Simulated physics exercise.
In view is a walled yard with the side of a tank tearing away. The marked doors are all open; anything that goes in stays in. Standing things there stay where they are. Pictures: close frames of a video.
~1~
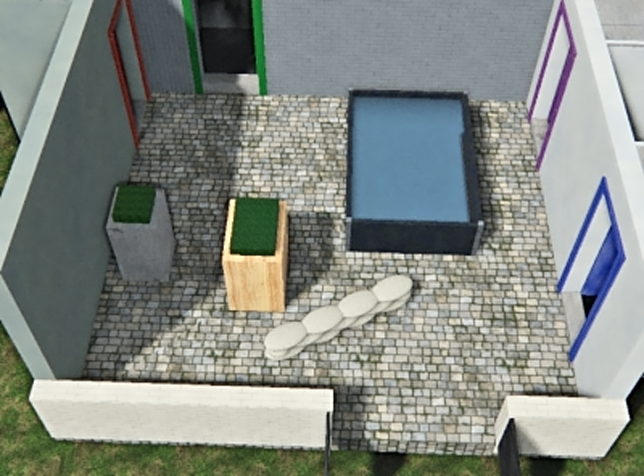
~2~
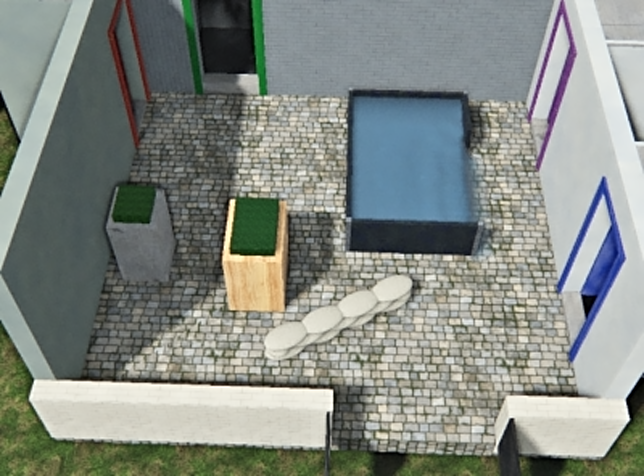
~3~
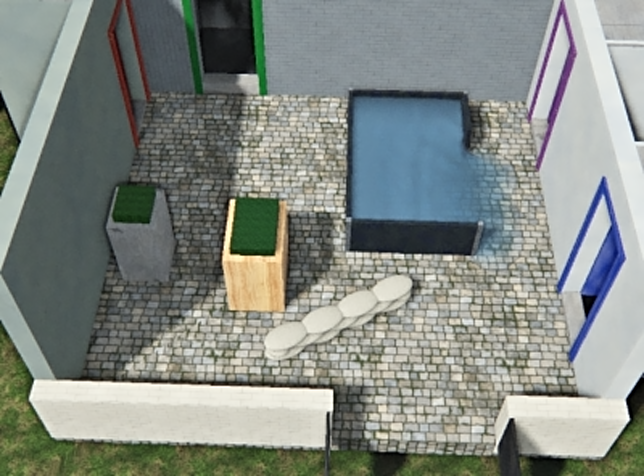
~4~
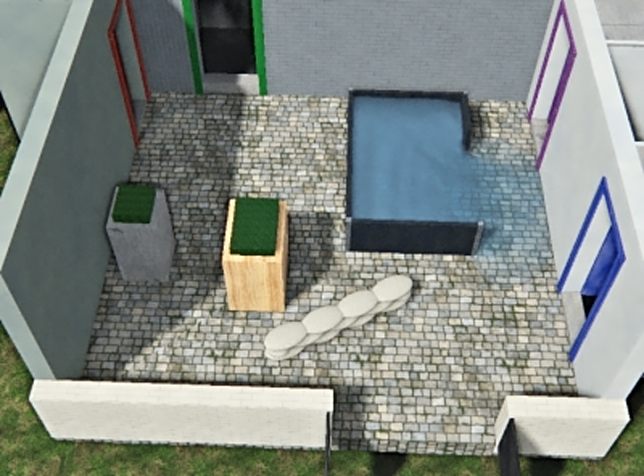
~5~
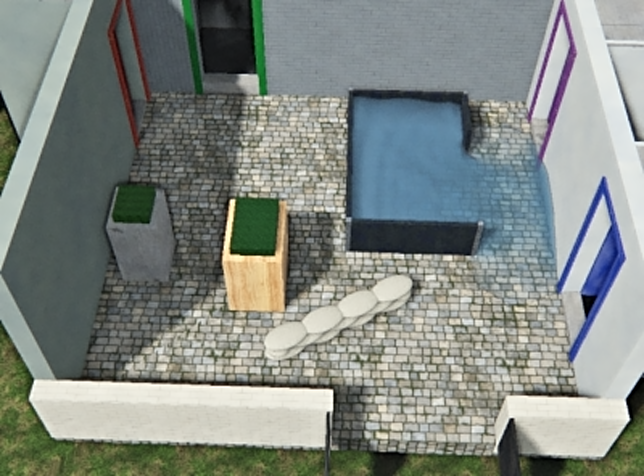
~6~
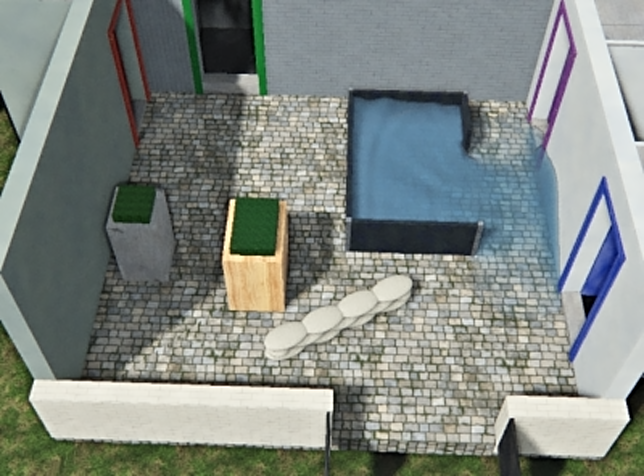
In a walled yard, water pours from a tank's torn right side and spreads rightward.
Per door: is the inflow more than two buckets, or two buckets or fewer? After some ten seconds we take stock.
As I see it, the red door exceeds two buckets; the blue door exceeds two buckets; the green door does not exceed two buckets; the purple door exceeds two buckets.
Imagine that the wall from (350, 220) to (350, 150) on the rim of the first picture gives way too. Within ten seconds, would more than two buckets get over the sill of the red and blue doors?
The red door ends up above and the blue door ends up below.
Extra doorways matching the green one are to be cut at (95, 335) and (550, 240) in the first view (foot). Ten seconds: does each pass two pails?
Taking them in order: The first door stays short, the second door exceeds it.
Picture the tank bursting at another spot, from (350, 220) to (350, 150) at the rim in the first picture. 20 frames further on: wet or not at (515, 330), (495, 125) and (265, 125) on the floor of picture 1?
Taken in turn they're unwetted, unwetted and swamped.
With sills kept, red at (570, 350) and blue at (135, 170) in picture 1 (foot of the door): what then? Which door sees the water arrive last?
It's the blue one.
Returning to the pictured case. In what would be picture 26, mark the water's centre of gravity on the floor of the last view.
Point: (451, 217).
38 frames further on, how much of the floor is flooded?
Around 65 in a hundred.
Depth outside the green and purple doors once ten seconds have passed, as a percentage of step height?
I'd put the first at close to 10 per cent and the second at close to 60 per cent.
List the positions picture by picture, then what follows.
In the first picture, still water in the tank at (411, 157).
In the second picture, the front is at (480, 256), out from the gap at (468, 197).
In the third picture, the front is at (499, 263), out from the gap at (467, 197).
In the fourth picture, water pours out at (467, 198) and has run to (531, 271).
In the fifth picture, water pours out at (467, 198) and has run to (530, 137).
In the sixth picture, the front is at (559, 306), out from the gap at (467, 198).
A moment on, water covers 15 % of the floor; the red door not reached, the blue door wet at the sill, nothing in, the green door not reached, the purple door under two buckets in.
Next, water covers 30 % of the floor; the red door not reached, the blue door under two buckets in, the green door not reached, the purple door over two buckets in.
Then, water covers 40 % of the floor; the red door not reached, the blue door over two buckets in, the green door wet at the sill, nothing in, the purple door over two buckets in.
Later, water covers 65 % of the floor; the red door over two buckets in, the blue door over two buckets in, the green door wet at the sill, nothing in, the purple door over two buckets in.
In the end, water covers 80 % of the floor; the red door over two buckets in, the blue door over two buckets in, the green door wet at the sill, nothing in, the purple door over two buckets in.
